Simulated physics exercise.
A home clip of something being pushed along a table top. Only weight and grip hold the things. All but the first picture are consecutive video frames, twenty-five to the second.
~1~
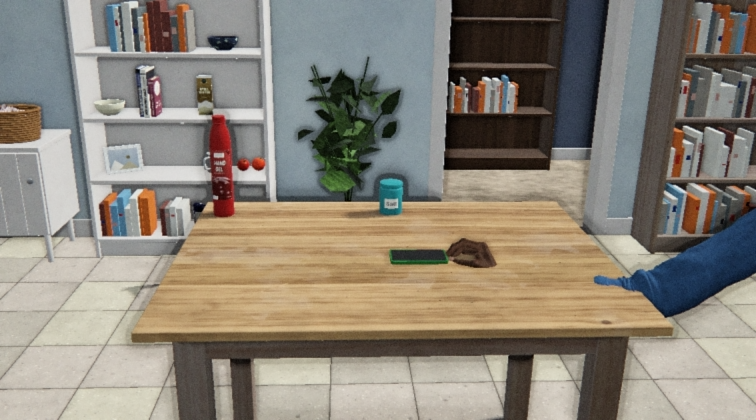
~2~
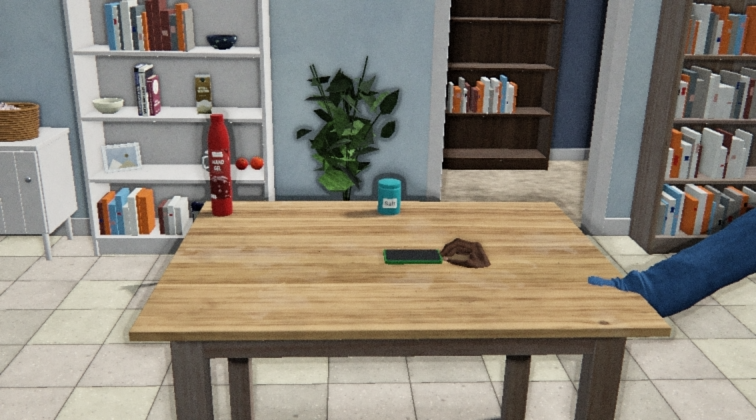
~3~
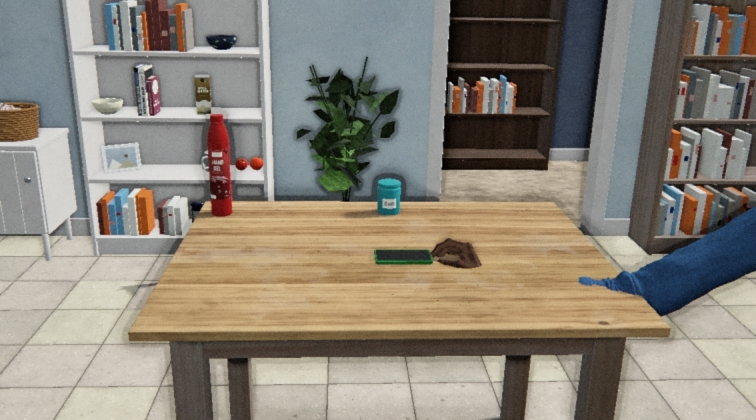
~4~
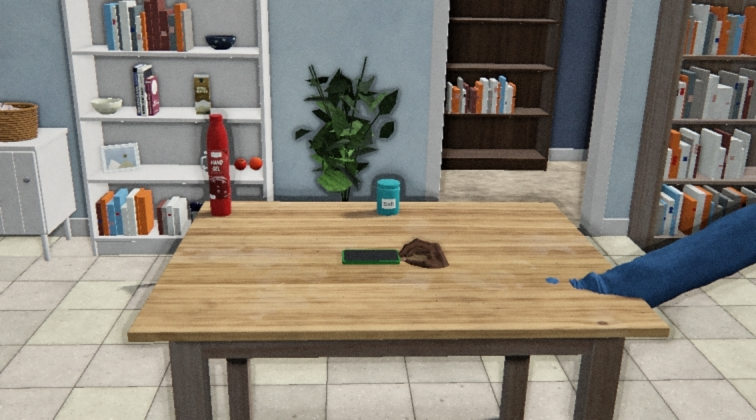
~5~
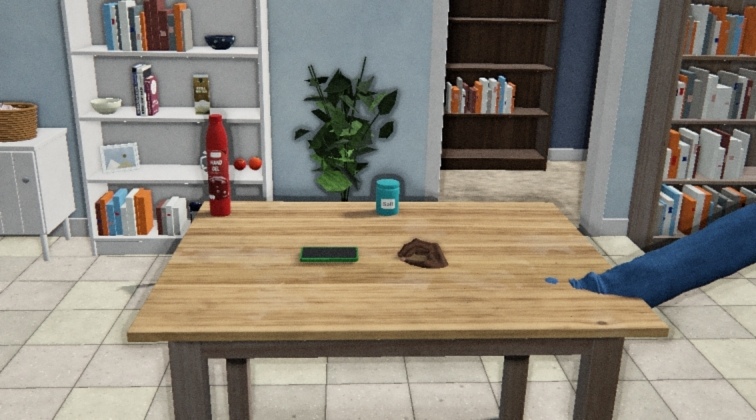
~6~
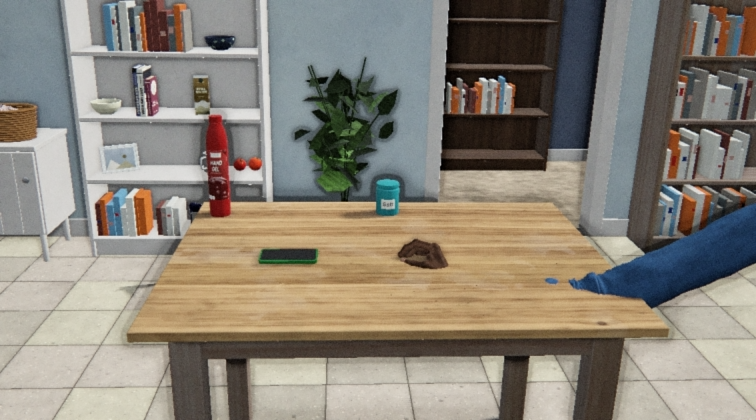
In a room with bookshelves and a leafy plant, a blue-sleeved arm reaches in from the right over a wooden table, where a brown hand pushes a green-edged phone leftward. The hand and sleeve then stay still while the phone separates from the hand and slides farther left across the tabletop.
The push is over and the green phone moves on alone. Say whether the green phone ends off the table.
The green phone drops to the floor.
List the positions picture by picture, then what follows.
The first frame shows under the hand; green phone (418, 257).
The second frame shows under the hand; green phone (412, 256).
The third frame shows under the hand; green phone (403, 257).
The fourth frame shows green phone (371, 257).
The fifth frame shows green phone (329, 254) moved about its own width.
The sixth frame shows green phone (289, 256) moved about its own width.
Then, 0.20 s later than the last frame, green phone now off the table.
Then, 0.40 s later than the last frame, things are still on the move.
Then, 0.60 s later than the last frame, as before.
When it is over, off the table, green phone.
